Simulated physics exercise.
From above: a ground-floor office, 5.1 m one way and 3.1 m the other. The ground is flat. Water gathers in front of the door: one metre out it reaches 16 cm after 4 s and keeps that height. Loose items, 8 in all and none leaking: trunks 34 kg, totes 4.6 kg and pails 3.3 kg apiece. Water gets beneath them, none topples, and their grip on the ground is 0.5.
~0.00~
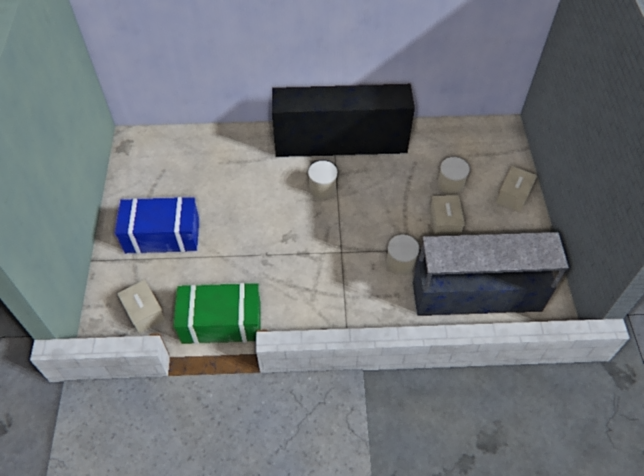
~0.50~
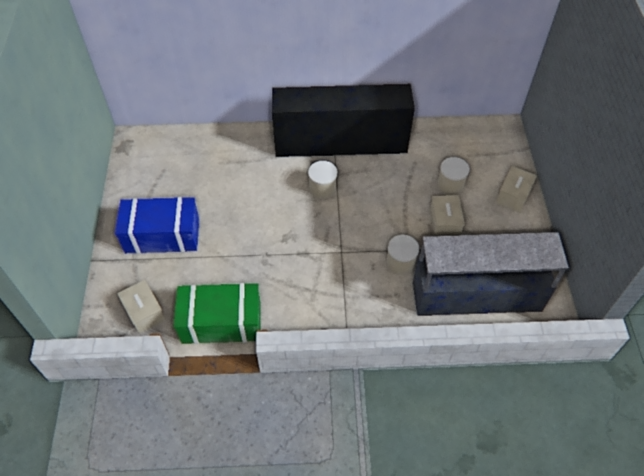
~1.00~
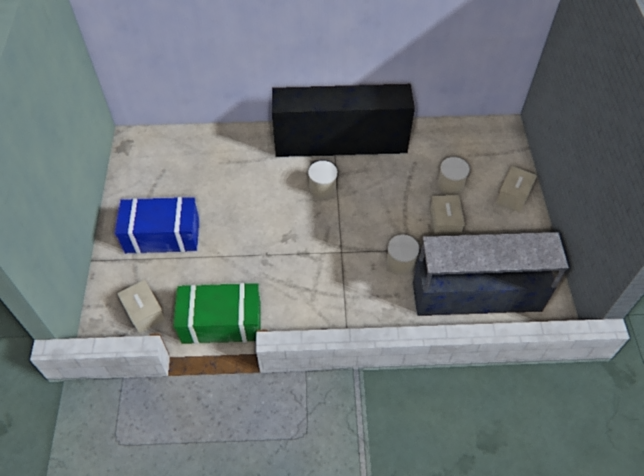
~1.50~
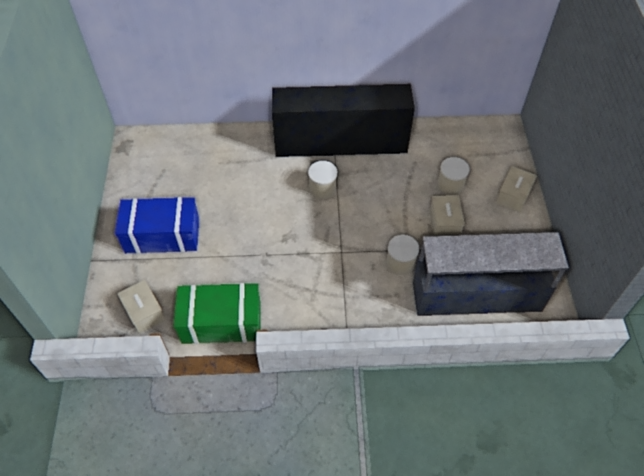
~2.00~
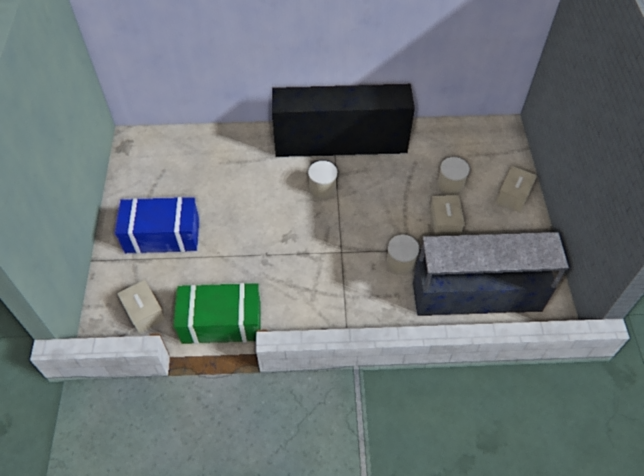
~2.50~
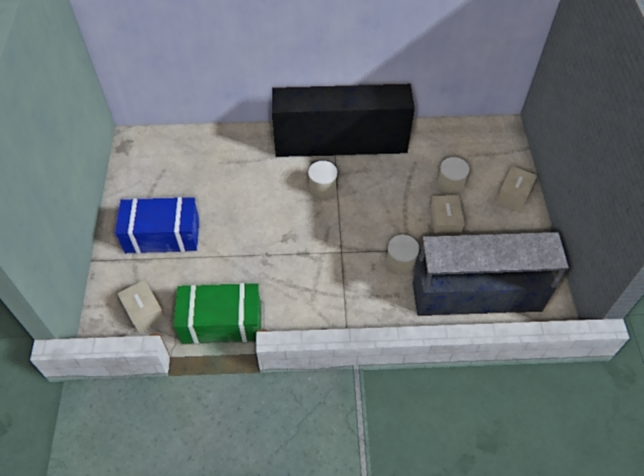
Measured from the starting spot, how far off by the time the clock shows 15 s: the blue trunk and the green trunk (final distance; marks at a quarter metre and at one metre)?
The blue trunk stays put; the green trunk travels far.
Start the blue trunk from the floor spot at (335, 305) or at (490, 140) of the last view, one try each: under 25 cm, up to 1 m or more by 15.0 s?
In that order: It holds its place; it barely shifts.
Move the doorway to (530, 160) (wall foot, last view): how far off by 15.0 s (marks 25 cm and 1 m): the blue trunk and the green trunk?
In that case the blue trunk holds its place, the green trunk stays put.
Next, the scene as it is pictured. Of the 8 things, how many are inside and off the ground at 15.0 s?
At that moment 6.
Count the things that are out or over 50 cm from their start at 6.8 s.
By then 1.
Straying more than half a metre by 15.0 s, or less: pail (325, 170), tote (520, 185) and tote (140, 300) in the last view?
In that order: More, under, over.
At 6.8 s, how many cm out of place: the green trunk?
About 40 cm.
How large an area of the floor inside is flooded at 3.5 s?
Some 1.0 m2.
After 3.5 s the blue trunk is near (155, 215), 0.0 m from its start, aground; the green trunk is near (217, 304), 0.0 m from its start, aground; 0 afloat.
After 6.8 s the blue trunk is near (155, 215), 0.0 m from its start, aground; the green trunk is near (220, 267), 0.4 m from its start, aground; 1 afloat.
After 11.0 s the blue trunk is near (155, 215), 0.0 m from its start, aground; the green trunk is near (243, 212), 1.1 m from its start, aground; 1 afloat.
After 15.0 s the blue trunk is near (155, 215), 0.0 m from its start, aground; the green trunk is near (252, 174), 1.6 m from its start, aground; 6 afloat.
